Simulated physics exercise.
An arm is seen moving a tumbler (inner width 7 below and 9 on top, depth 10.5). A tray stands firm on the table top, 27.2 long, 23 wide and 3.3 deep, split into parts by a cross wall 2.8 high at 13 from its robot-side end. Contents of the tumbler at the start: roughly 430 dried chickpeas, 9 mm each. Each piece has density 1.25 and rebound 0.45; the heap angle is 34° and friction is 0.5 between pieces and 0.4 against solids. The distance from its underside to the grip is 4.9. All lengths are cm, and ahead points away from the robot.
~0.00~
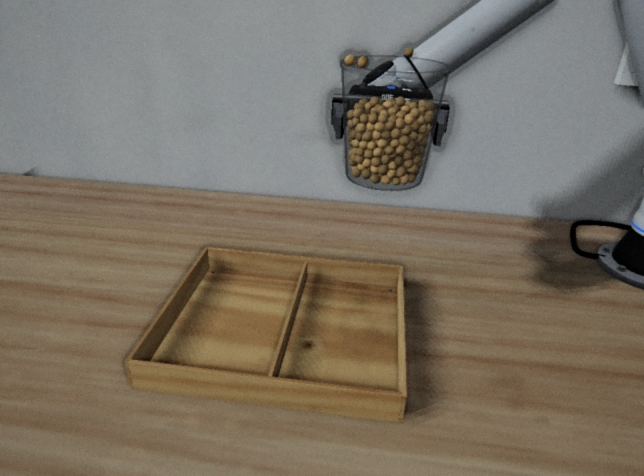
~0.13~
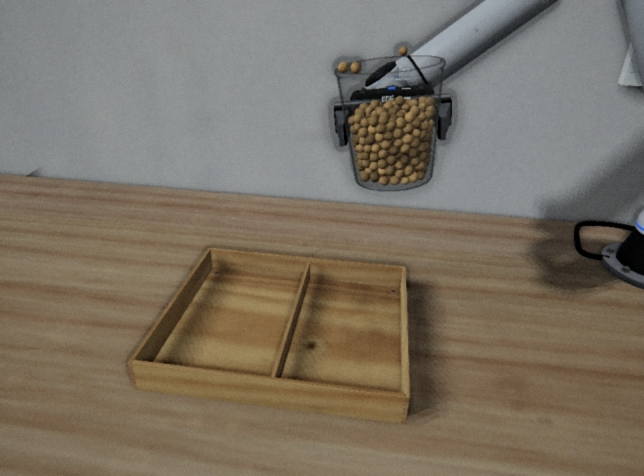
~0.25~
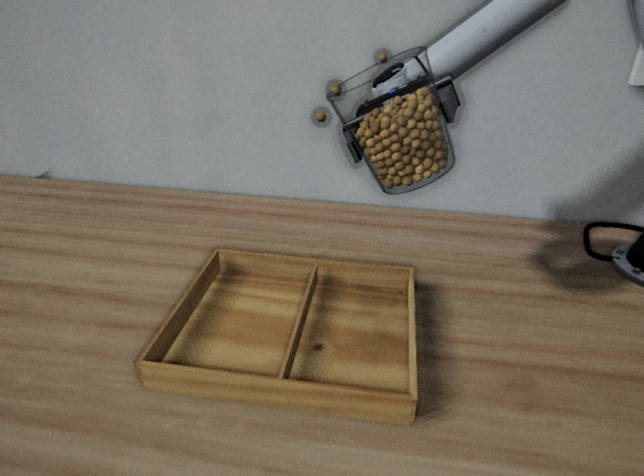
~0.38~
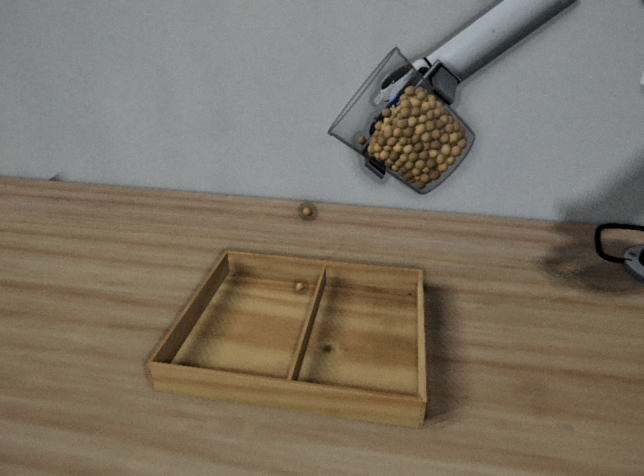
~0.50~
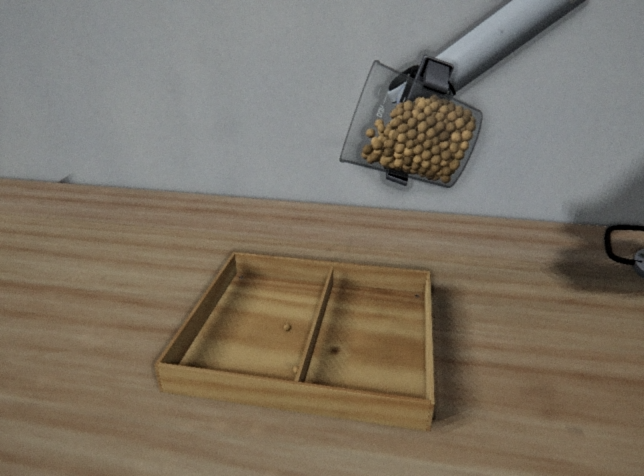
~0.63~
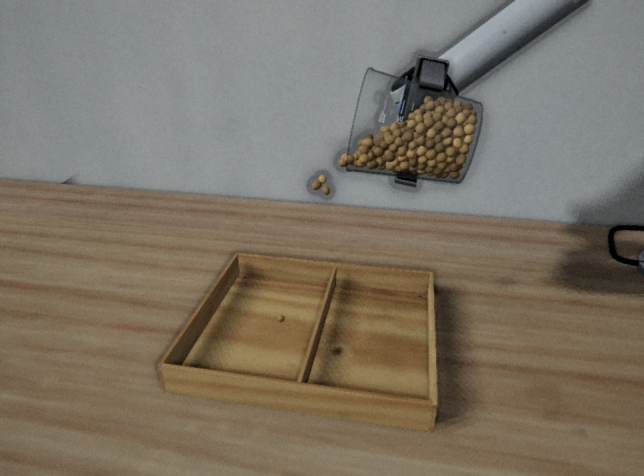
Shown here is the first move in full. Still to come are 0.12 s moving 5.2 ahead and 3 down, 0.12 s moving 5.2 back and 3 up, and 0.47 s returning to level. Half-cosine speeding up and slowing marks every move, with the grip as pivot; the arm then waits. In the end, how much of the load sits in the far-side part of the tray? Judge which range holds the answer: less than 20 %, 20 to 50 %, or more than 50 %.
The range is 20 to 50 %.
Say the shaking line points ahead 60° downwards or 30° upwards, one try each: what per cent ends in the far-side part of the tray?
You'd get some 15 per cent with the first setting and some 80 per cent with the second.
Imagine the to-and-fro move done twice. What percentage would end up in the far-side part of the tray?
Estimate for that case: 50 %.
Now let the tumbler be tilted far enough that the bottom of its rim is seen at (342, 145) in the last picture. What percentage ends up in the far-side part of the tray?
Close to 10 in a hundred.
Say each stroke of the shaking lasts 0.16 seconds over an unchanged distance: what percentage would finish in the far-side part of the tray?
Estimate: Close to 30 percent.
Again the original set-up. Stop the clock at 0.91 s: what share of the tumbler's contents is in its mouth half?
Around 55 per cent of it.
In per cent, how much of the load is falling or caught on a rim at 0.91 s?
Roughly 35 per cent.
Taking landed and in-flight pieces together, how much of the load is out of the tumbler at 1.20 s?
Share out so far: Near 45 %.
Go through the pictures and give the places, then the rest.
The first frame shows tumbler middle at (389, 125), level; upper third of the load around (391, 118), from x 350 to 430, top at y 50; 430 in the tumbler.
The second frame shows tumbler middle at (391, 125), tilted 8° forward; upper third of the load around (394, 119), from x 345 to 430, top at y 50.
The third frame shows tumbler middle at (398, 127), tilted 28° forward; upper third of the load around (410, 119), from x 320 to 445, top at y 60; 429 in the tumbler, 1 in flight or on a rim.
The fourth frame shows tumbler middle at (405, 129), tilted 53° forward; upper third of the load around (418, 119), from x 300 to 460, top at y 90; 428 in the tumbler, 2 in flight or on a rim.
The fifth frame shows tumbler middle at (412, 132), tilted 73° forward; upper third of the load around (428, 119), from x 285 to 470, top at y 100; 428 in the tumbler, 2 in the far-side part.
The sixth frame shows tumbler middle at (415, 133), tilted 81° forward; upper third of the load around (438, 124), from x 280 to 470, top at y 100; 425 in the tumbler, 2 in the far-side part, 3 in flight or on a rim.
By 0.91 s, tilted 79° forward, highest piece 26 above the table; 264 in the tumbler, 15 in the far-side part, 151 in flight or on a rim.
By 1.20 s, tilted 17° forward, highest piece 30 above the table; 228 in the tumbler, 155 in the far-side part, 23 in the robot-side part, 15 on the table or floor, 9 in flight or on a rim.
By 1.54 s, level, highest piece 28 above the table; 228 in the tumbler, 159 in the far-side part, 22 in the robot-side part, 21 on the table or floor.
By 2.59 s, level, highest piece 28 above the table; 228 in the tumbler, 159 in the far-side part, 22 in the robot-side part, 21 on the table or floor.
Final count, 228 in the tumbler, 159 in the far-side part, 22 in the robot-side part, 21 on the table or floor. That is 37 % in the far-side part of the tray.
